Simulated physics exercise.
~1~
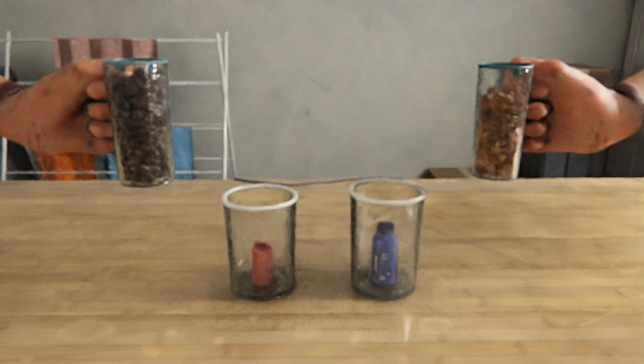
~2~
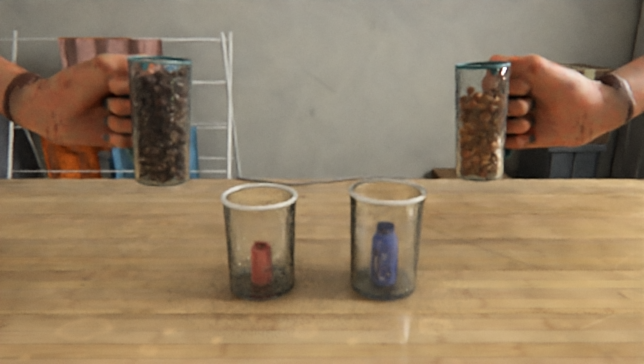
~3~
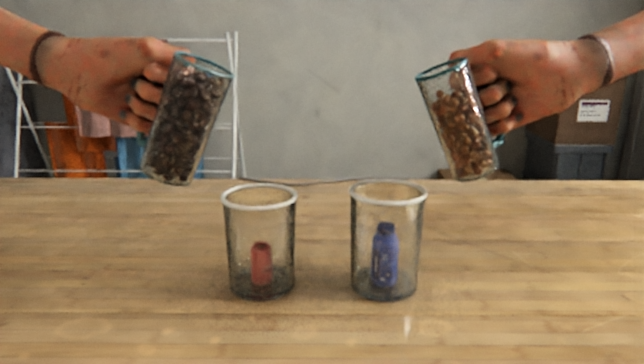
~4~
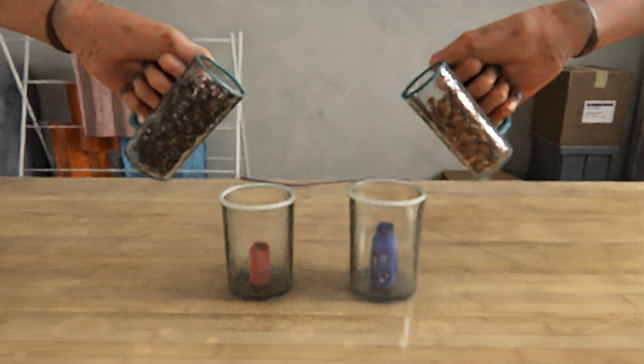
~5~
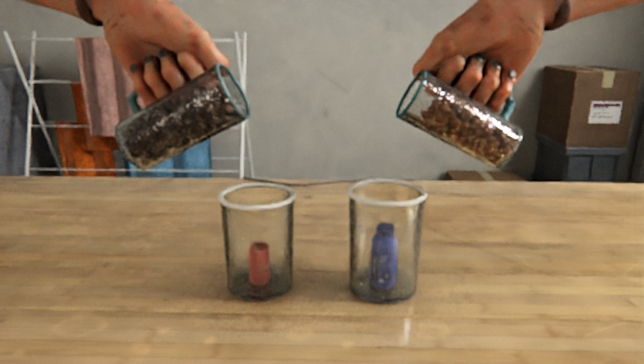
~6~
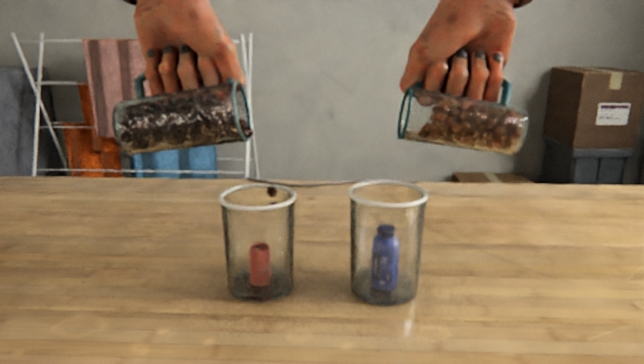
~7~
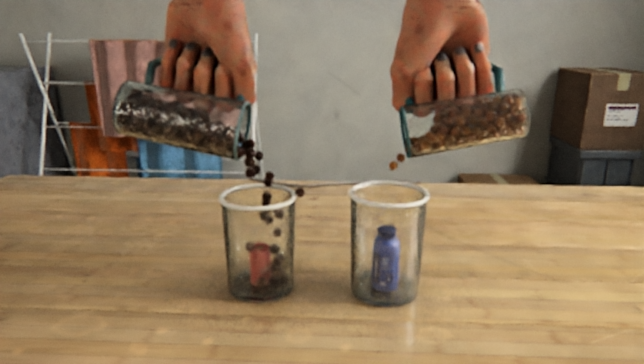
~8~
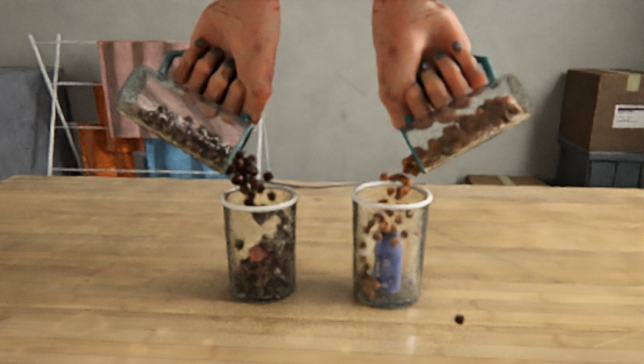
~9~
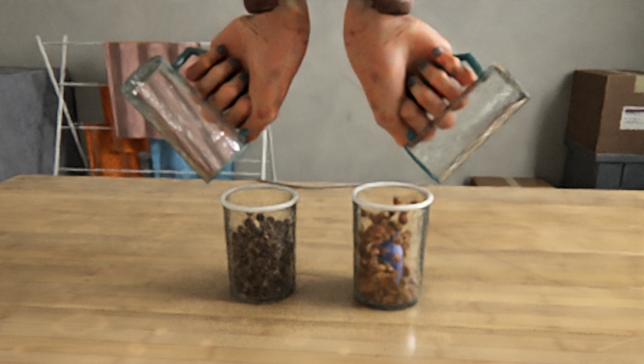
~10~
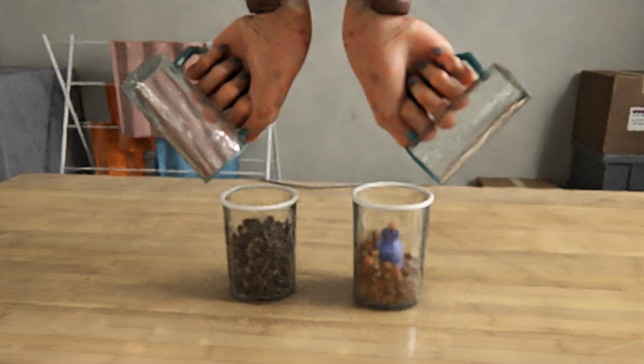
Two hands tipping cups of dark and lighter brown pieces into glasses, burying the red object but leaving the blue one showing.
